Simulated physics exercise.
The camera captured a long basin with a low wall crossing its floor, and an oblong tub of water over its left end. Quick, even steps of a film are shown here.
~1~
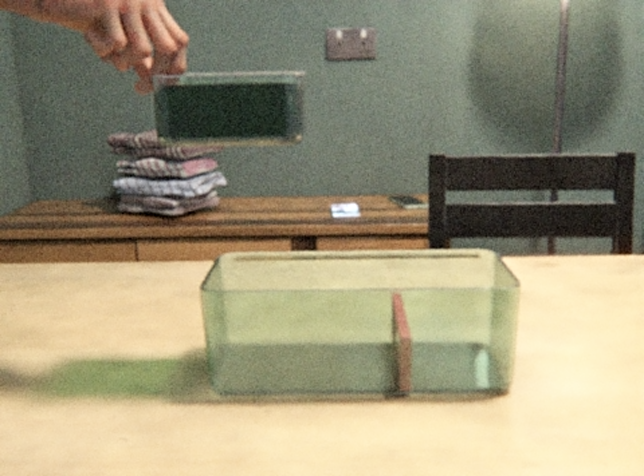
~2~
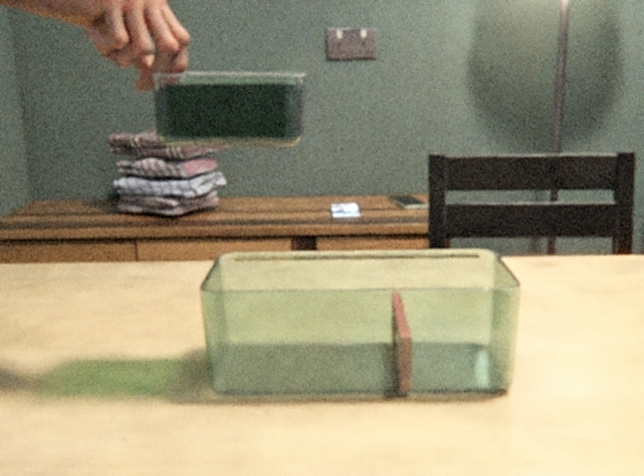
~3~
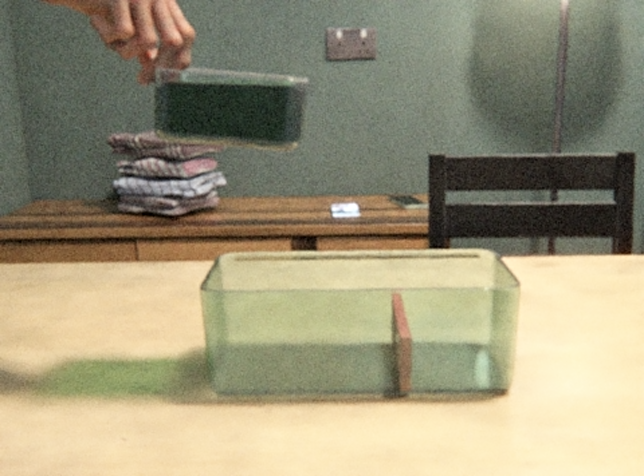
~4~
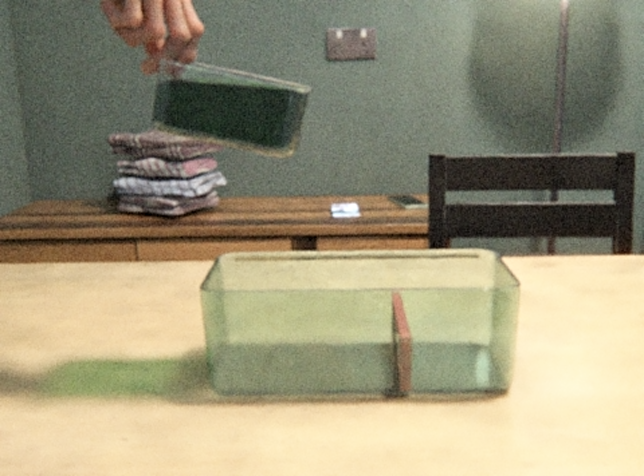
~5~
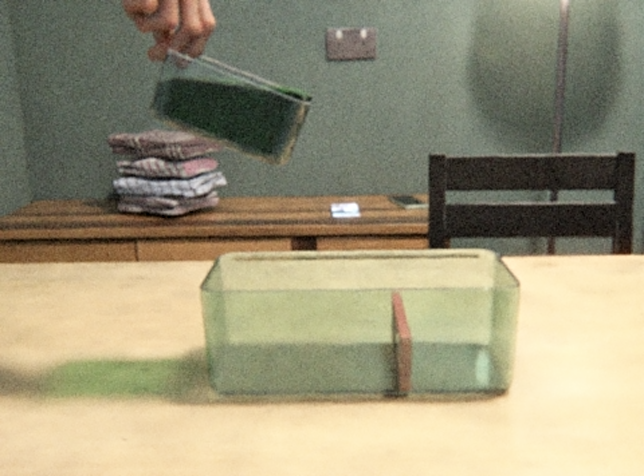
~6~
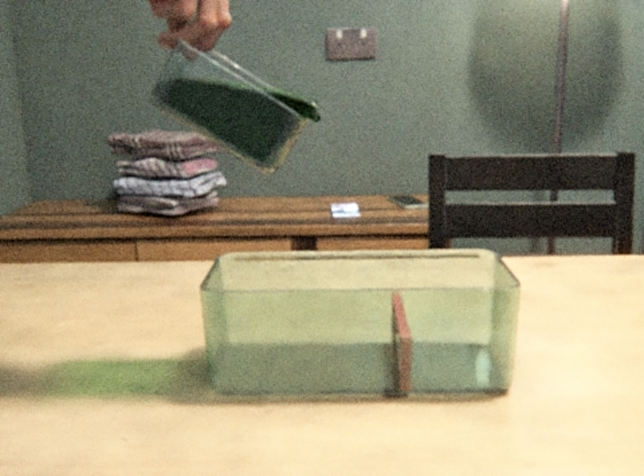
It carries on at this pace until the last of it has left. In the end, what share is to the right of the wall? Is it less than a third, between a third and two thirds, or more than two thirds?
Less than a third.
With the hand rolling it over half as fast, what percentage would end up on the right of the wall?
Roughly 25 percent.
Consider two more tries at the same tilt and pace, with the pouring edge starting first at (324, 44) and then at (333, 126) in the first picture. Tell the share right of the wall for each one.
The first gives 40 %, the second 20 %.
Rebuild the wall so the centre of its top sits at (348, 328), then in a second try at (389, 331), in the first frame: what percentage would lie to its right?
First try around 70 percent; second try around 25 percent.
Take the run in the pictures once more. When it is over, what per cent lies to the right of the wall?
Some 5 per cent.
A moment on, the oblong tub is tipped on its side and 21 per cent is still to pour, 19 is left of the wall and 0 right of it.
Next, the oblong tub is tipped on its side and 5 per cent is still to pour, 82 is left of the wall and 1 right of it.
Then the oblong tub is tipped on its side and 2 per cent is still to pour, 69 is left of the wall and 4 right of it.
Later the oblong tub is tipped on its side and 1 per cent is still to pour, 83 is left of the wall and 5 right of it.
In the end 85 per cent lies left of the wall, 5 right of it and 10 outside.
